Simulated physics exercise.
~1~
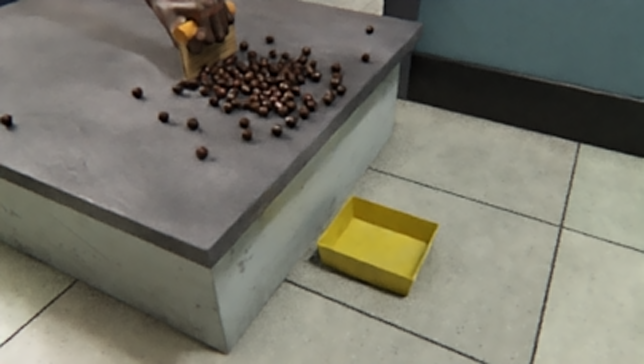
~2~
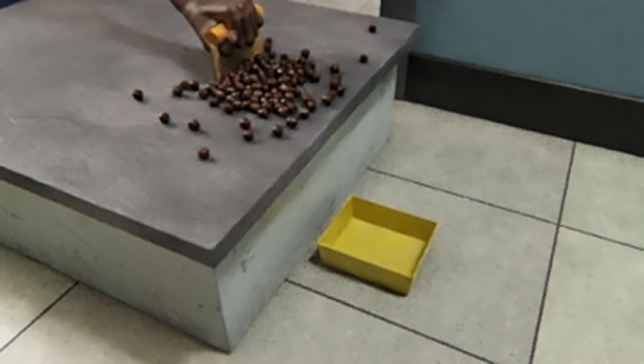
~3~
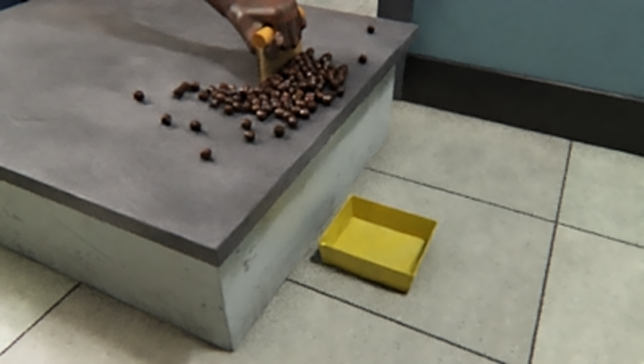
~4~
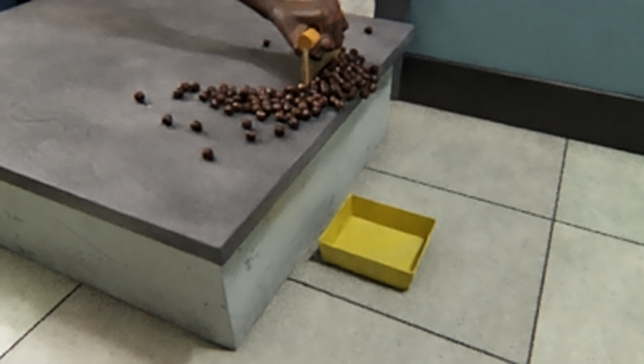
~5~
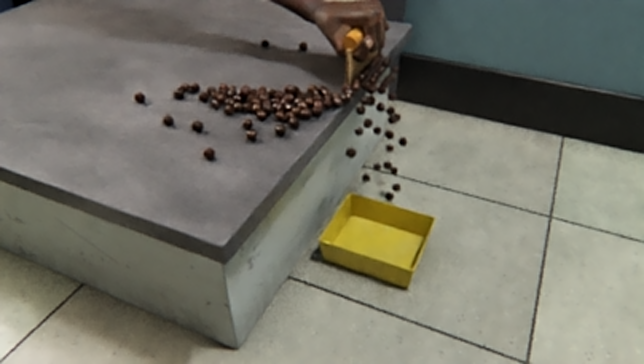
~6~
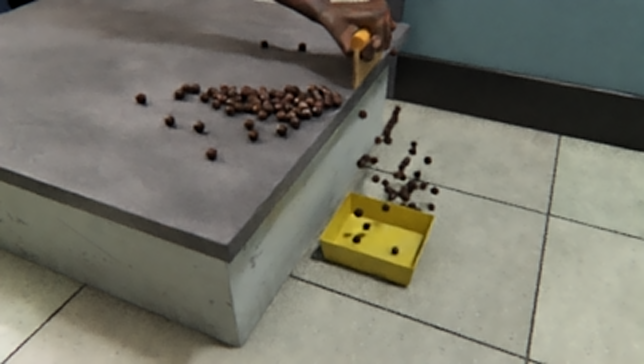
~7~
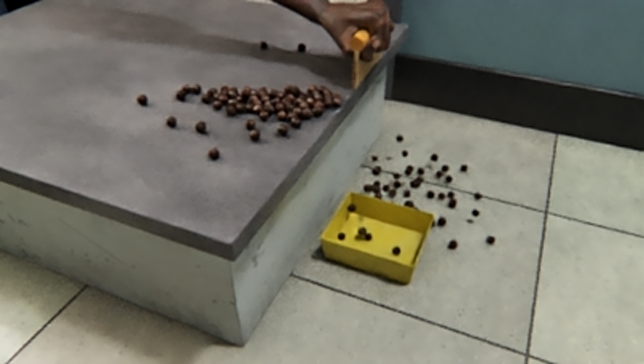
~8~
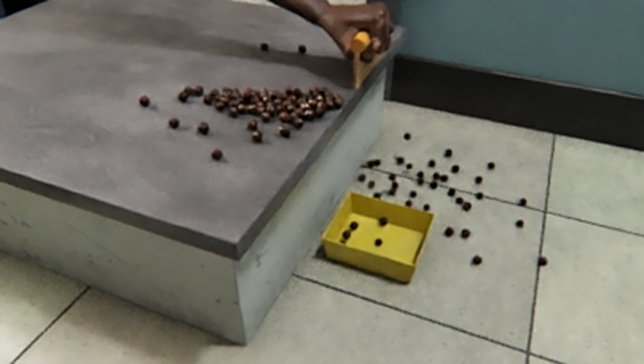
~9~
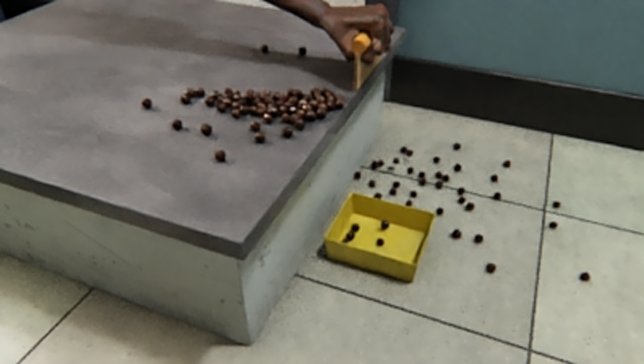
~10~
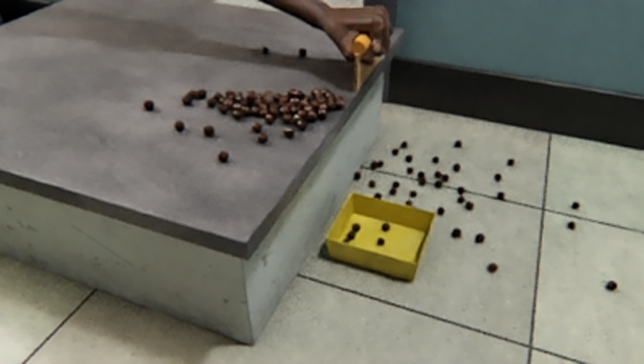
On a dark grey slab raised above a pale tiled floor, a hand holds an orange scraper beside a loose pile of brown chocolate balls, with a yellow tin on the floor below. The hand pushes the scraper to the right, sweeping part of the pile toward the slab's edge. A cluster spills over and drops toward the floor, and the scraper stops at the edge. A few balls land in the tin, but many more miss it and scatter rightward across the tiles. At the end, most of the balls still sit on the slab.
